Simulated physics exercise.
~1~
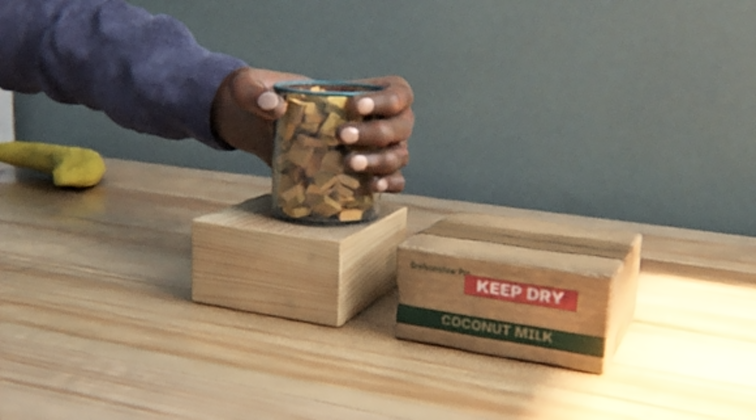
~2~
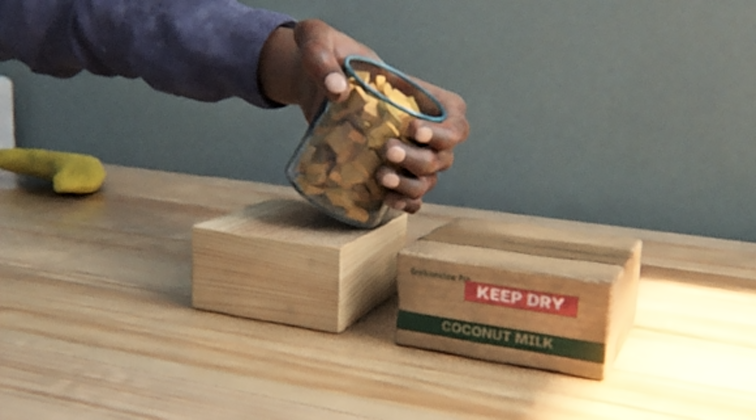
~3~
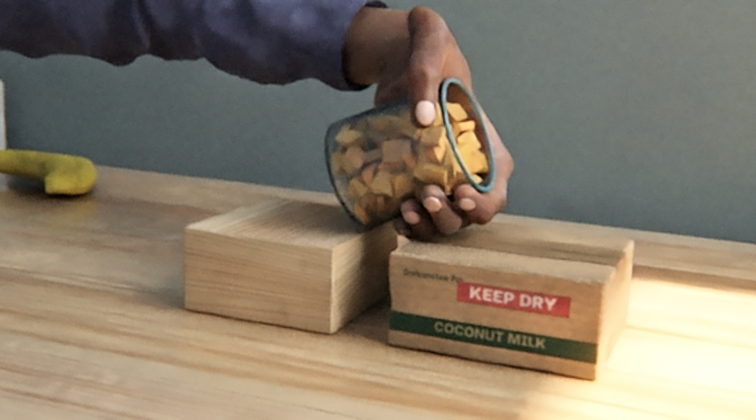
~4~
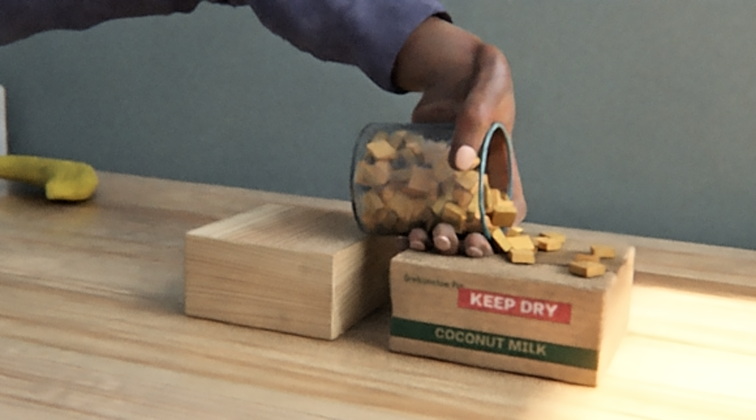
Hand tipping a glass of cereal squares rightward from a wooden block onto a coconut milk box, spilling a few across its top.
